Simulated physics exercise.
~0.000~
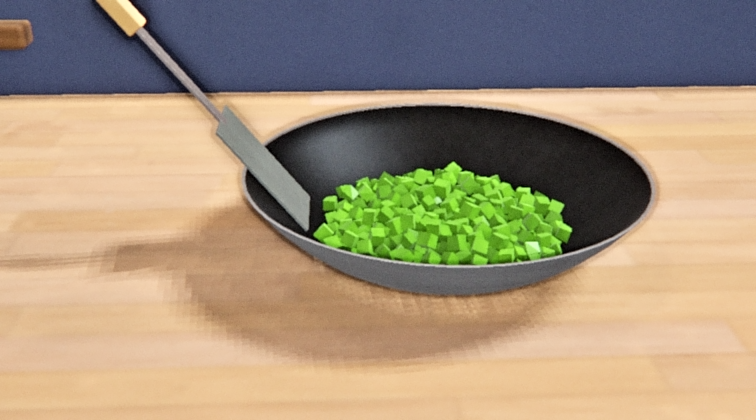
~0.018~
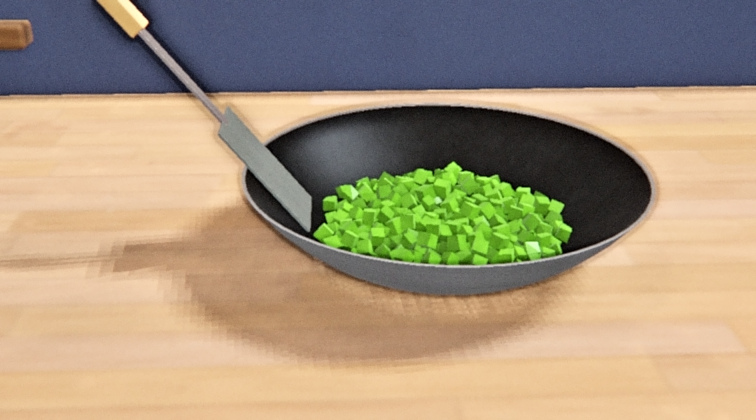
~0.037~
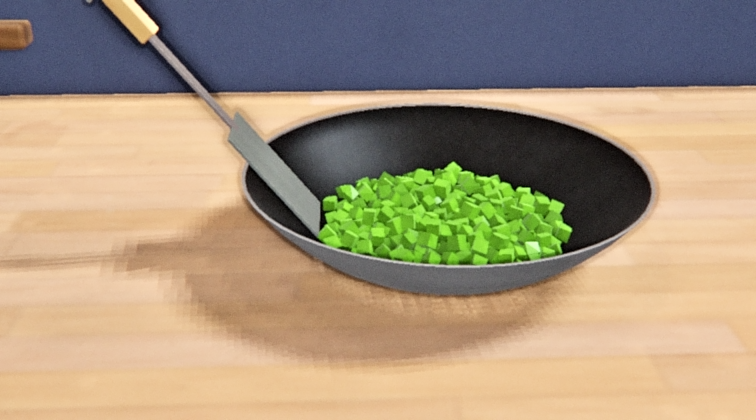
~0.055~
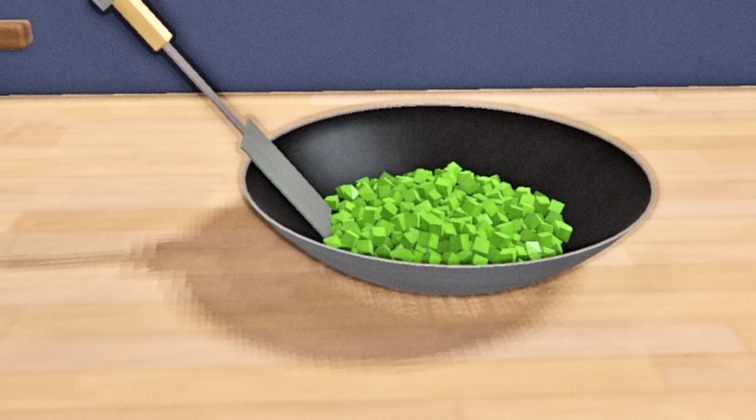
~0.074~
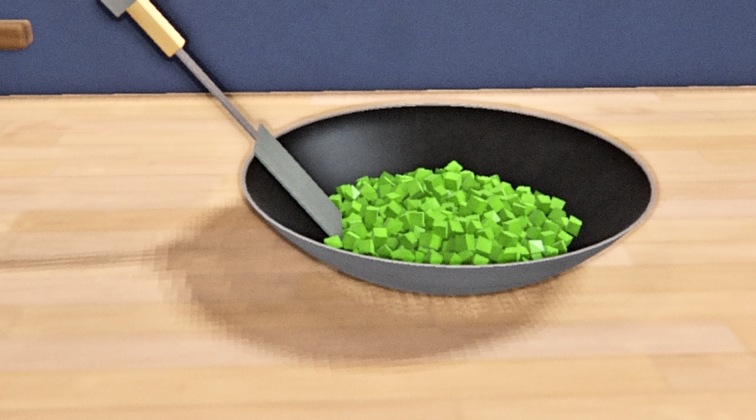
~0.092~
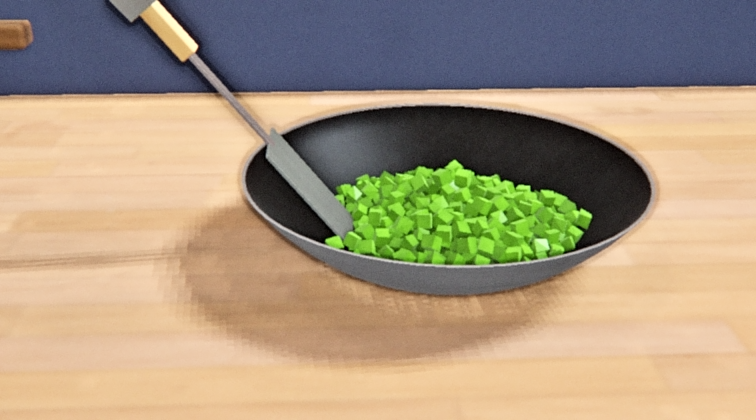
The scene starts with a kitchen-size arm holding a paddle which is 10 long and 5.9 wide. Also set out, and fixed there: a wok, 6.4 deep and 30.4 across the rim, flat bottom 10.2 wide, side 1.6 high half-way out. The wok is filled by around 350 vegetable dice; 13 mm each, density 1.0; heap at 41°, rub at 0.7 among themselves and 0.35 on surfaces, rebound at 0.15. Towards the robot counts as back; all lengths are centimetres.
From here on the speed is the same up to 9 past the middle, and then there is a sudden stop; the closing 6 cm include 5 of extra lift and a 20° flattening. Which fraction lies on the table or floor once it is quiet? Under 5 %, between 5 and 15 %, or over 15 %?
Under 5 %.
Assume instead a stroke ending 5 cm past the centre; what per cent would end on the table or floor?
Close to 0 per cent would end on the table or floor.
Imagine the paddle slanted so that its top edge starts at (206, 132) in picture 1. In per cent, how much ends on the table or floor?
I'd estimate close to 0 per cent.
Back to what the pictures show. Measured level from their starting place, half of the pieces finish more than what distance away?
Roughly 5 cm.
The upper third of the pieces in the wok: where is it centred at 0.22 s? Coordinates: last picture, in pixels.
Estimated point: Close to (533, 201).
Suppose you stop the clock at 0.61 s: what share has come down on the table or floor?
Share at that moment: Roughly 2 %.
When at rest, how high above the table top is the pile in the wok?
It reaches about 7.5 cm.
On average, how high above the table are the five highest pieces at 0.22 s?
Somewhere near 5 cm, I'd say.
After 0.22 s, sloping 52°, highest piece 6 above the table; 348 in the wok.
After 0.35 s, sloping 45°, highest piece 8 above the table; 347 in the wok, 1 on the blade or in flight.
After 0.61 s, sloping 32°, highest piece 7 above the table; 342 in the wok, 6 on the table or floor.
After 1.66 s, sloping 32°, highest piece 7 above the table; 342 in the wok, 6 on the table or floor.
In the end, 342 in the wok, 6 on the table or floor. That is 2 % on the table or floor.
